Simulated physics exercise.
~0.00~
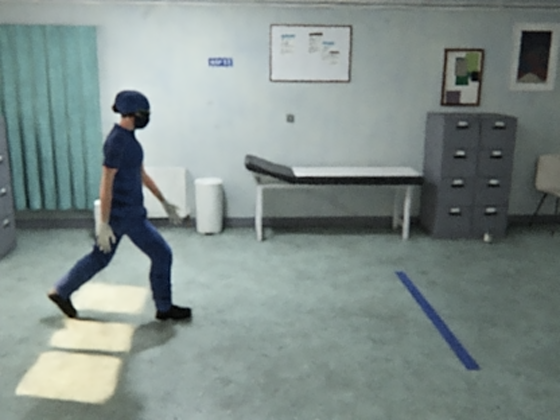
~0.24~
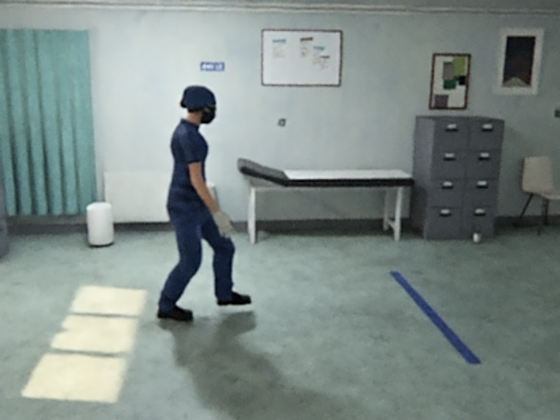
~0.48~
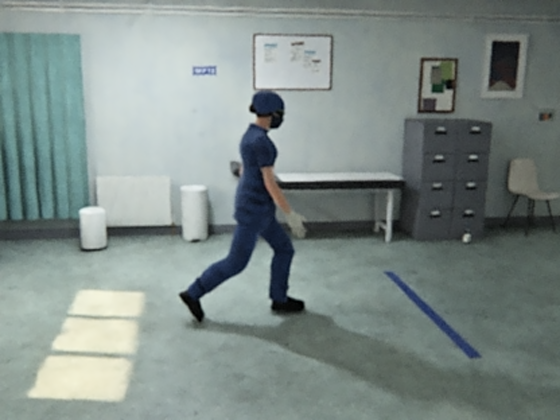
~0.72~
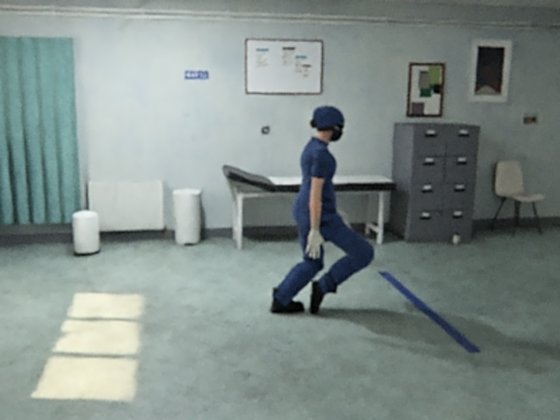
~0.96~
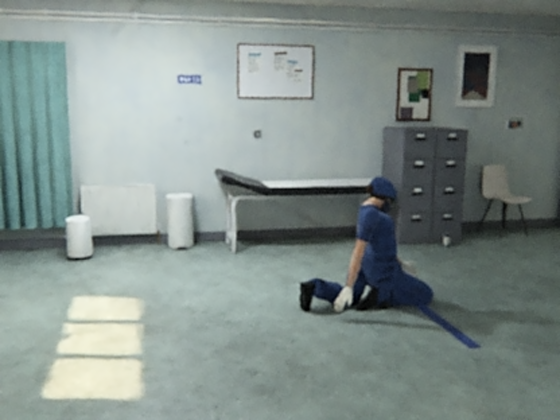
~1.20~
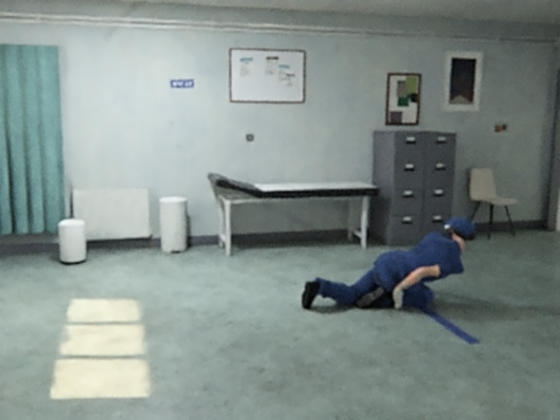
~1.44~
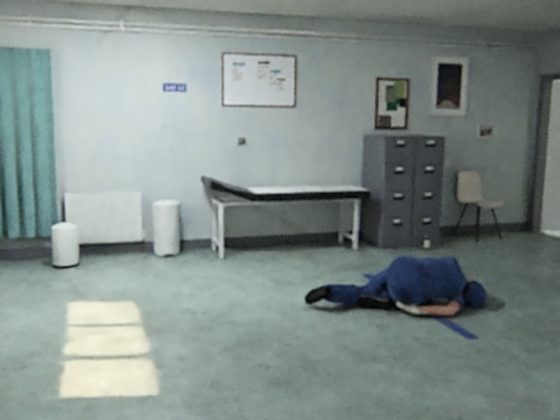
A person in dark blue scrubs, a cap and a mask strode right across a clinic room toward the blue tape, then buckled to the knees, pitched forward and lay still, head and chest past the tape but hips short of it.
